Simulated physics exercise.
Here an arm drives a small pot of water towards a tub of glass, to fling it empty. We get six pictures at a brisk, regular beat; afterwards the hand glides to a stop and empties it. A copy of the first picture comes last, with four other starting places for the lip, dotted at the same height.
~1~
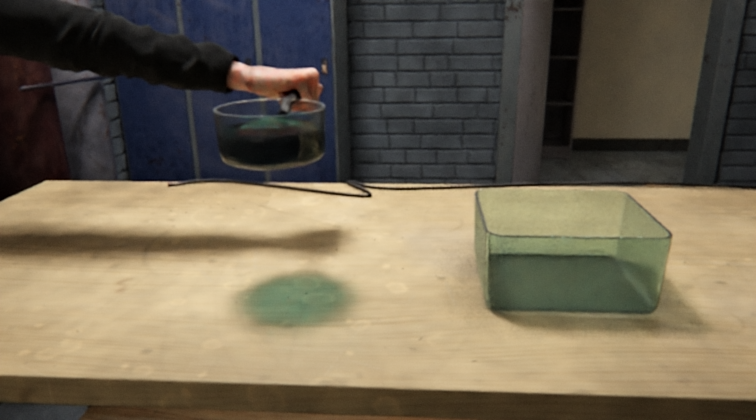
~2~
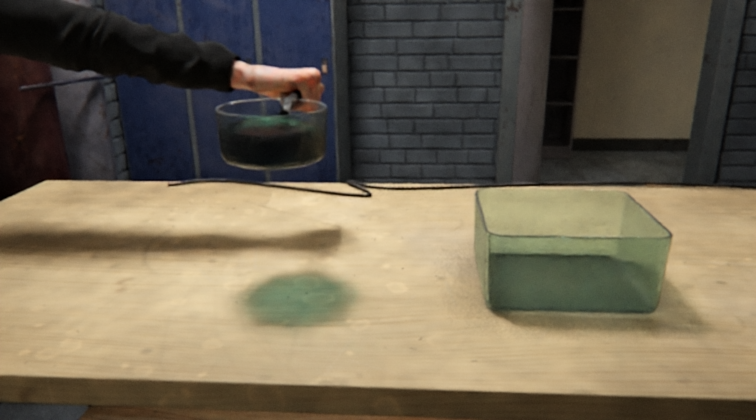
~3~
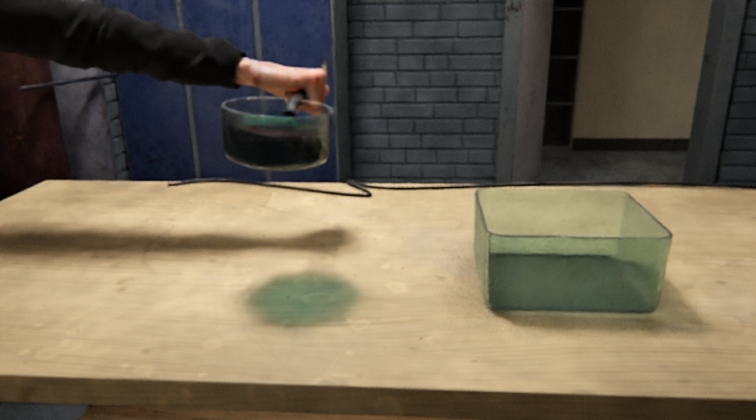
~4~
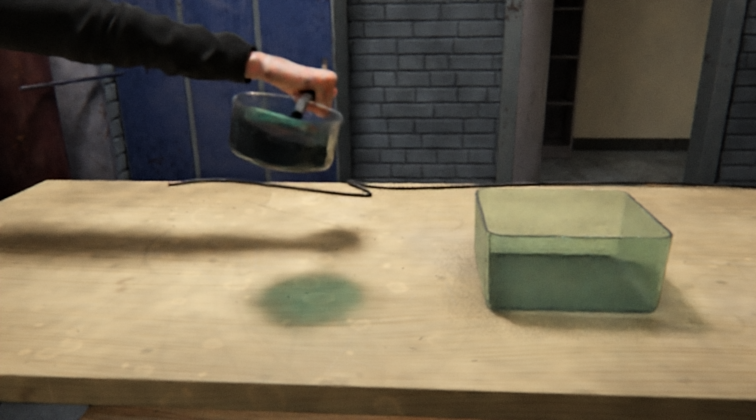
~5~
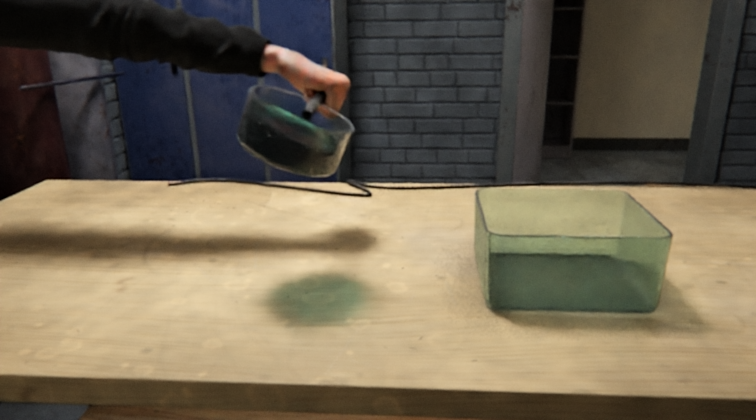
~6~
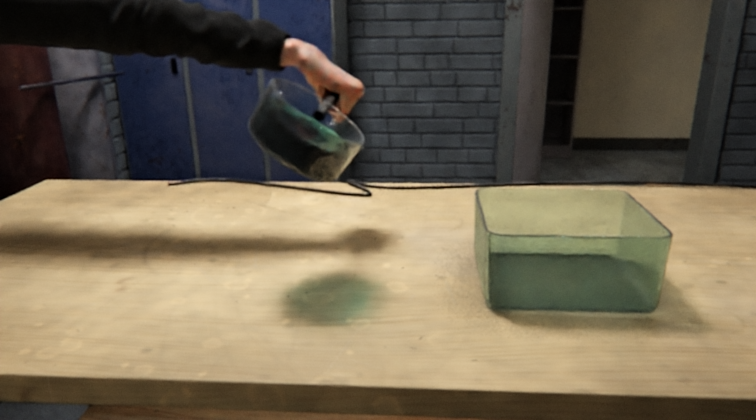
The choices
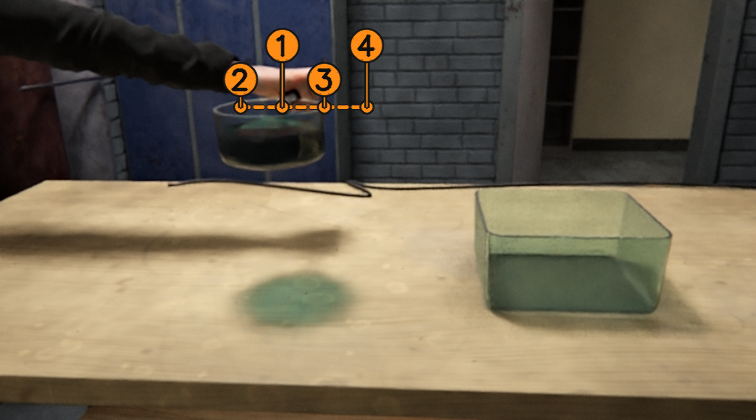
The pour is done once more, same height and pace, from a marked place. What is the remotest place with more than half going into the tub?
The limit is 4.
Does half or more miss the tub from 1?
Yes.
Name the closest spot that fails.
That is spot 3.
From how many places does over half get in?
One of the four.
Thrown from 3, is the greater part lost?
Yes, it does.
On the marked copy, 1 at (282, 107); 2 at (240, 107); 3 at (324, 107); 4 at (366, 107).
Choosing 1, about 0 % lands in the tub, 97 % falls short and 3 % goes beside or beyond.
Choosing 2, about 0 % lands in the tub, 100 % falls short.
Choosing 3, about 9 % lands in the tub, 86 % falls short and 6 % goes beside or beyond.
Choosing 4, about 75 % lands in the tub, 10 % falls short and 15 % goes beside or beyond.
